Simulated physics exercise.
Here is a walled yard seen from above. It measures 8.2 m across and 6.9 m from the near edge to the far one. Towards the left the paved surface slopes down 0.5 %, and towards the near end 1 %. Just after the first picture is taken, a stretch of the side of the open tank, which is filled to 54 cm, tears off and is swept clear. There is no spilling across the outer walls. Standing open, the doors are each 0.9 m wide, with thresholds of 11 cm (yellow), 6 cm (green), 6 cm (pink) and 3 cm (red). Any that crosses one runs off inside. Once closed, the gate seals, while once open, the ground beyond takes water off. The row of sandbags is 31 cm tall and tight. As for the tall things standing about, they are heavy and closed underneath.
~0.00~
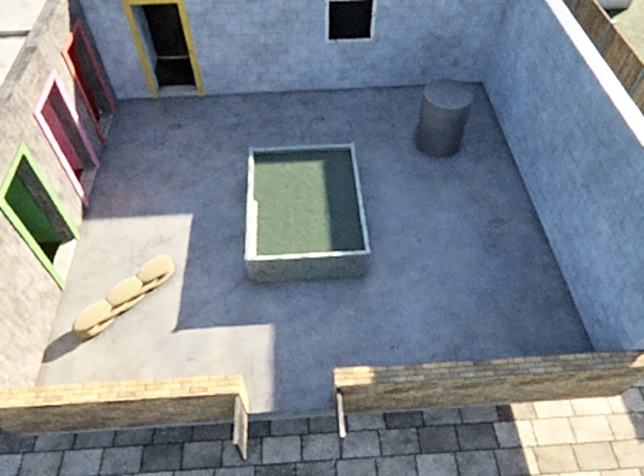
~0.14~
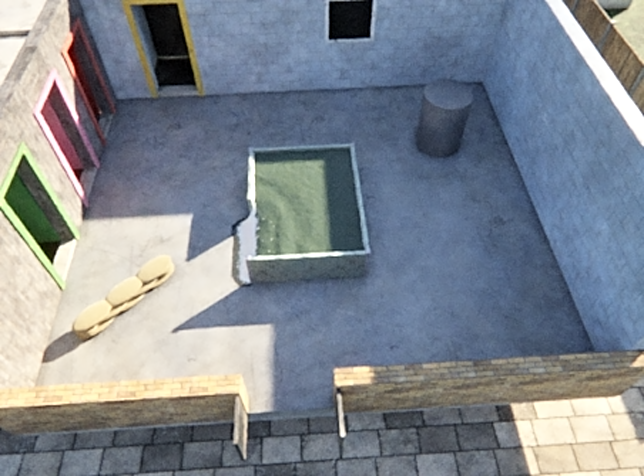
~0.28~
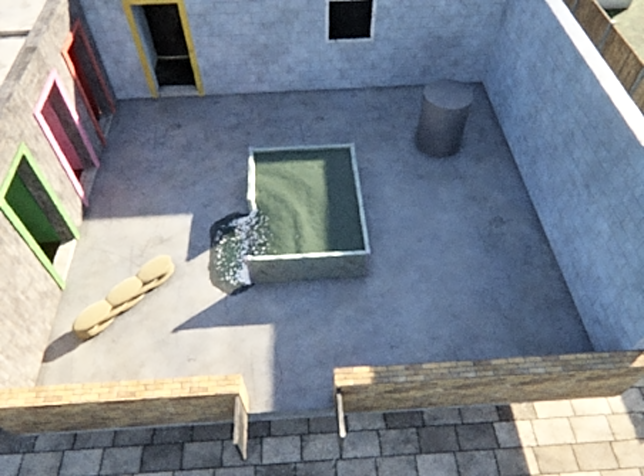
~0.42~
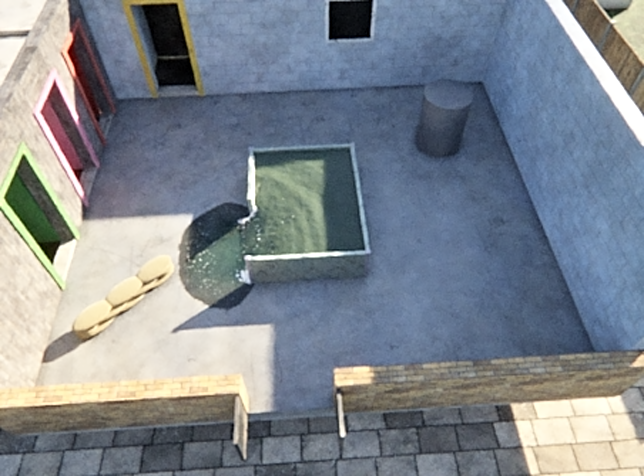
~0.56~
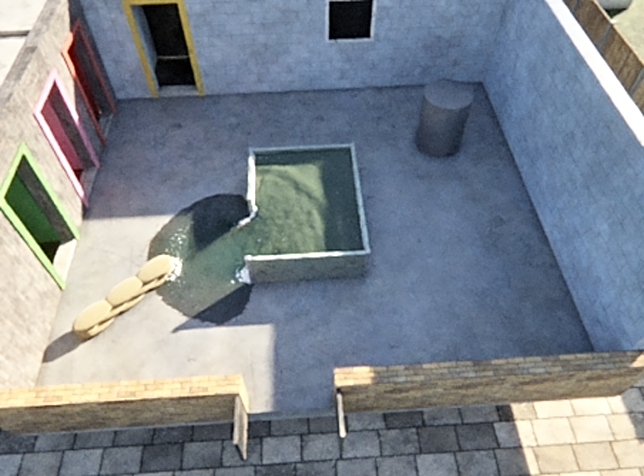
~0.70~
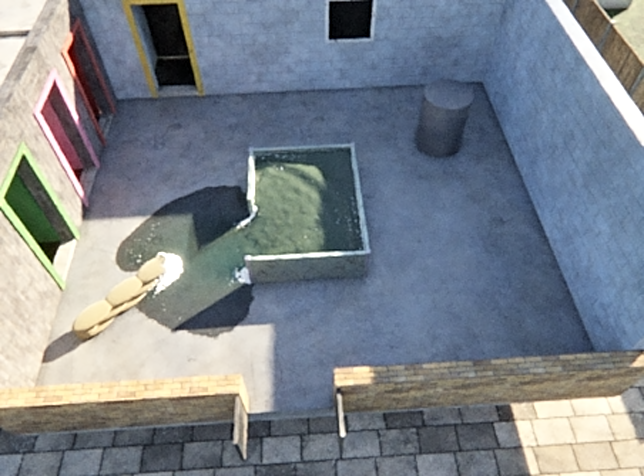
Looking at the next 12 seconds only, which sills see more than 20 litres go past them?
Result: The yellow door stops short of the limit; the green door overruns the limit; the pink door overruns the limit; the red door overruns the limit.
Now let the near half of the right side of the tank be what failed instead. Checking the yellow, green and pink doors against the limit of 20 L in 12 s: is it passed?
Note: Yellow short of the mark, green short of the mark, pink short of the mark.
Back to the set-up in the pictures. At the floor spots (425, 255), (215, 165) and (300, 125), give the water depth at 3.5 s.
0, 0 and 0 cm.
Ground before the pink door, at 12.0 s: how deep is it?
It comes to near 5.0 cm.
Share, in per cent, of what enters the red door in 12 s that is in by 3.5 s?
I'd put it at about 0 per cent by that point.
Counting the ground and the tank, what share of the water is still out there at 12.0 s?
82 %.
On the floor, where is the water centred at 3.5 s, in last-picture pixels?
Around (212, 248).
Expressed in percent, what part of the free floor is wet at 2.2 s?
Roughly 20 % of the floor.
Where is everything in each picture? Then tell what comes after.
The first frame shows the open tank at (305, 200) is whole and still, 54 cm deep.
In the second frame, the front is at (244, 222), 0.7 m from the gap at (254, 244); 0.3 m2 of floor is under water; 54 cm left at the back of the open tank.
In the third frame, the front is at (216, 228), 0.9 m from the gap at (254, 244); 0.9 m2 of floor is under water; 54 cm left at the back of the open tank.
In the fourth frame, the front is at (193, 227), 1.2 m from the gap at (254, 245); 1.9 m2 of floor is under water; 54 cm left at the back of the open tank.
In the fifth frame, water pours out at (254, 245) and has run 1.7 m, to (156, 242); typically 6 cm deep outside, 53 cm at the open tank's back.
In the sixth frame, the front is at (124, 250), 2.2 m from the gap at (254, 244); 4.0 m2 of floor is under water; 48 cm left at the back of the open tank.
After 1.4 s water covers 15 % of the floor and is deepest (34 cm) near (177, 273); yellow door not reached, green door 9 cm at the sill, 15 L in, pink door not reached, red door not reached.
After 2.2 s water covers 20 % of the floor and is deepest (40 cm) near (29, 410); yellow door not reached, green door 14 cm at the sill, 60 L in, pink door 14 cm at the sill, 6 L in, red door not reached.
After 3.5 s water covers 30 % of the floor and is deepest (28 cm) near (29, 410); yellow door not reached, green door 18 cm at the sill, 129 L in, pink door 13 cm at the sill, 46 L in, red door 5 cm at the sill, 0 L in.
After 7.0 s water covers 55 % of the floor and is deepest (16 cm) near (29, 410); yellow door 9 cm at the sill, 2 L in, green door 10 cm at the sill, 191 L in, pink door 6 cm at the sill, 100 L in, red door 7 cm at the sill, 16 L in.
After 12.0 s water covers 85 % of the floor and is deepest (9 cm) near (29, 410); yellow door 3 cm at the sill, 2 L in, green door 5 cm at the sill, 222 L in, pink door 5 cm at the sill, 102 L in, red door 6 cm at the sill, 67 L in.
